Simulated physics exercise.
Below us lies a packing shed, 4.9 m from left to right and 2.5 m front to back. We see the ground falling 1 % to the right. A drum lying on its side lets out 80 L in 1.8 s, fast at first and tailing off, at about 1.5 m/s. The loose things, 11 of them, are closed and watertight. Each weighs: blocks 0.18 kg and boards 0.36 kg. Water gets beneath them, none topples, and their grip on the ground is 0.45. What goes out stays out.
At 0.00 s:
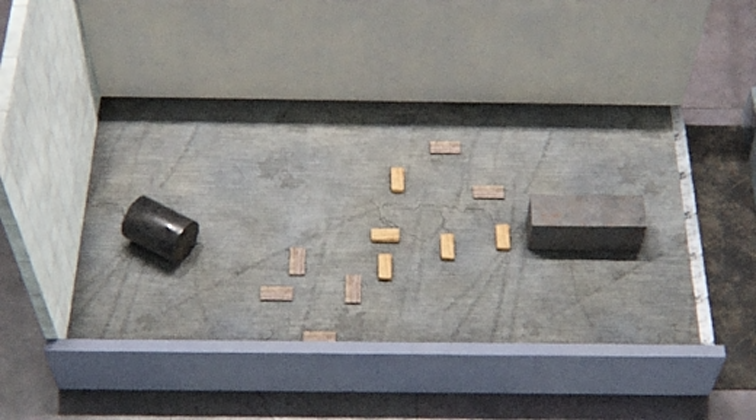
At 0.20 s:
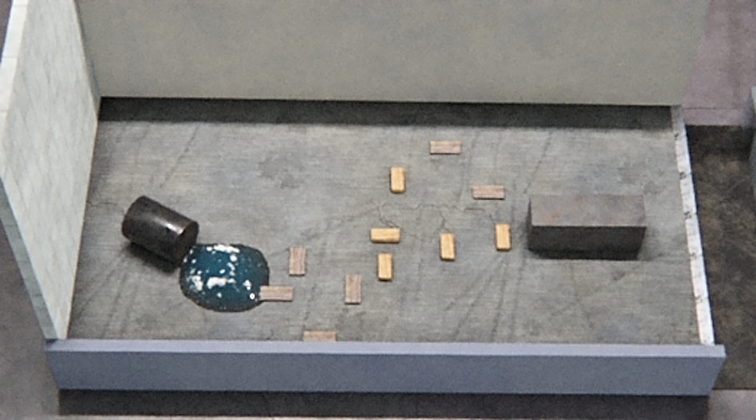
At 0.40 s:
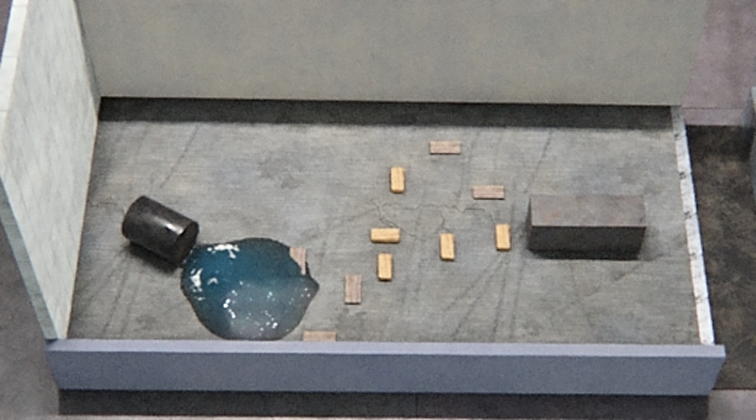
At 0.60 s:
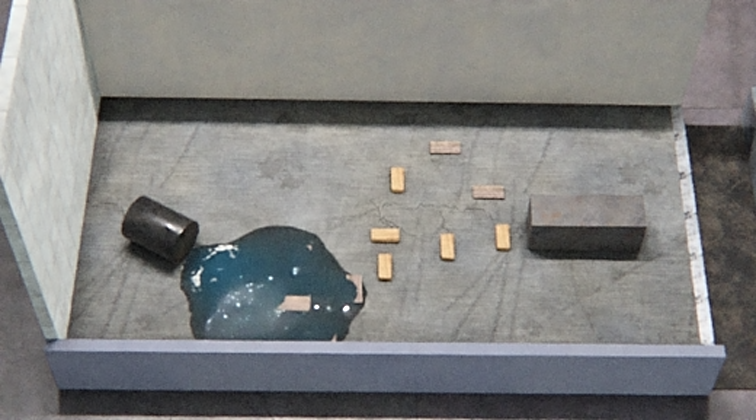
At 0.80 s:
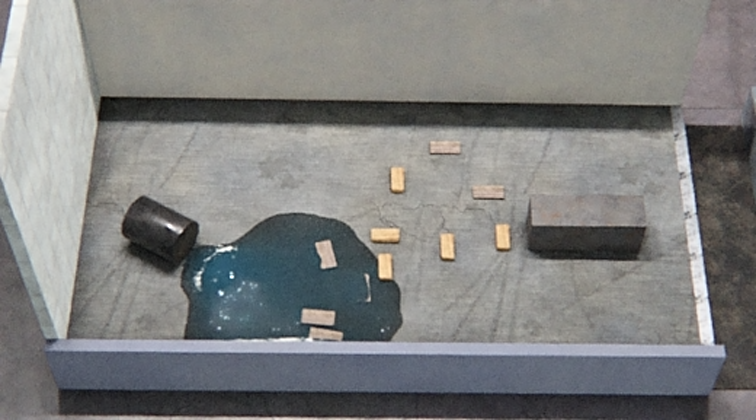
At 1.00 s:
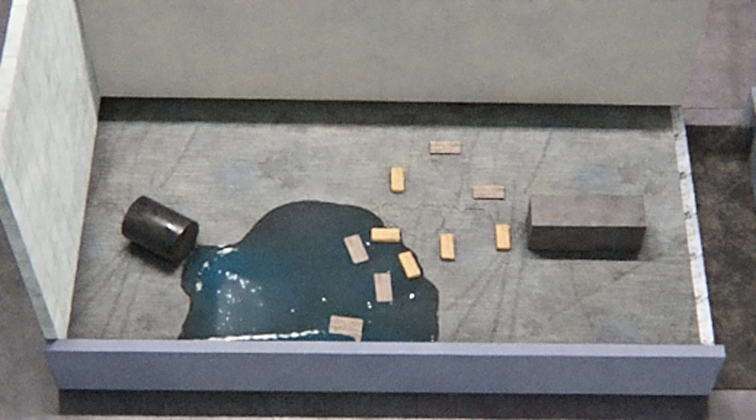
Dark blue liquid spreads rightward from a fallen drum, carrying several small boards along with it.
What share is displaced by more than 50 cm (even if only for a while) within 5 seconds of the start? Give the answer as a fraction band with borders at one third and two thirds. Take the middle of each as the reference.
Band: 2/3 or more.
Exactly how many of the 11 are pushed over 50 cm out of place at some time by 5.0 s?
Count: 8.
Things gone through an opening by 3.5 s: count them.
3.
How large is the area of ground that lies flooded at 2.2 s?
My estimate is roughly 4.5 m2.
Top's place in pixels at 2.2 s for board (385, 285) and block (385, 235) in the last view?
Estimated pixels: (582, 290) and (492, 204).
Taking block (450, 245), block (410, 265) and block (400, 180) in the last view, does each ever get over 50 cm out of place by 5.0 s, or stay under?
In sequence: Beyond the mark / beyond the mark / within the mark.
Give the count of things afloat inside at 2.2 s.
The number is 4.
After 1.4 s 5 of 11 are over 50 cm from their spots; 4 afloat.
After 2.2 s 7 of 11 are over 50 cm from their spots; 4 afloat.
After 3.5 s 7 of 11 are over 50 cm from their spots; 2 afloat.
After 5.0 s 8 of 11 are over 50 cm from their spots, and 8 have been at some point; 1 afloat.
